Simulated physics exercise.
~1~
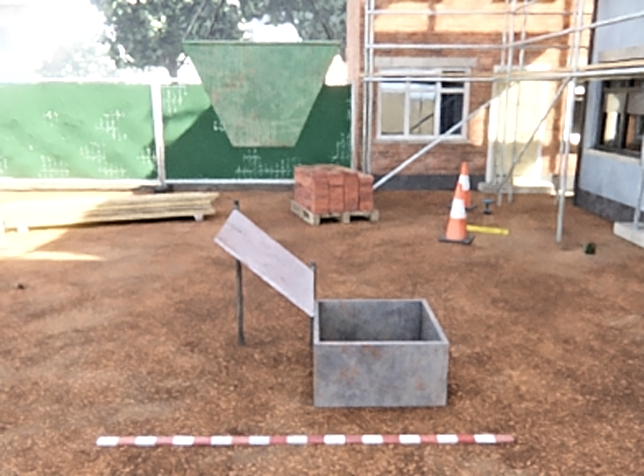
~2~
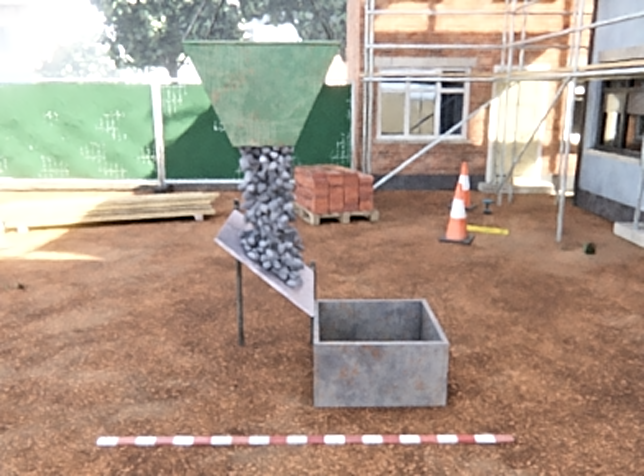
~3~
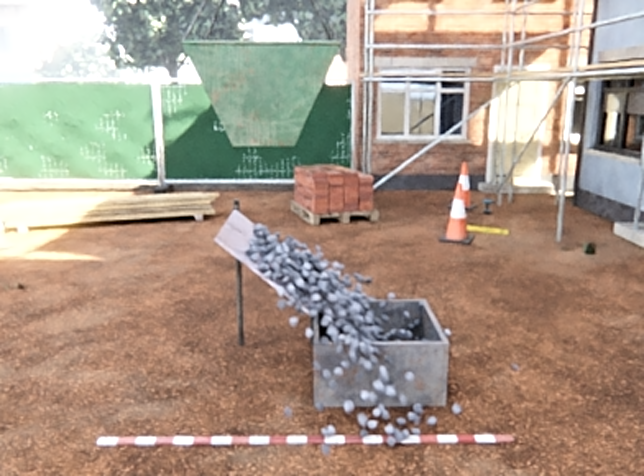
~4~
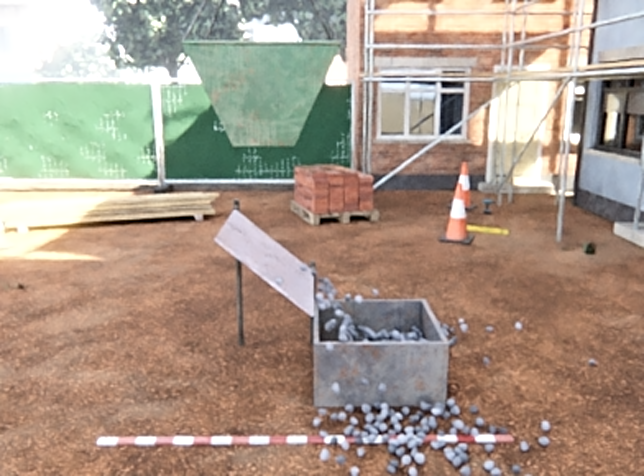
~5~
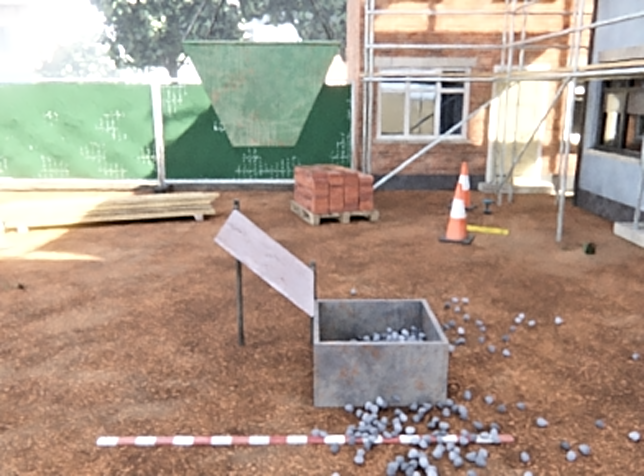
Green skip dropping grey cobbles onto a sloping steel sheet, most sliding into an open bin, others scattering beside it and rightward.
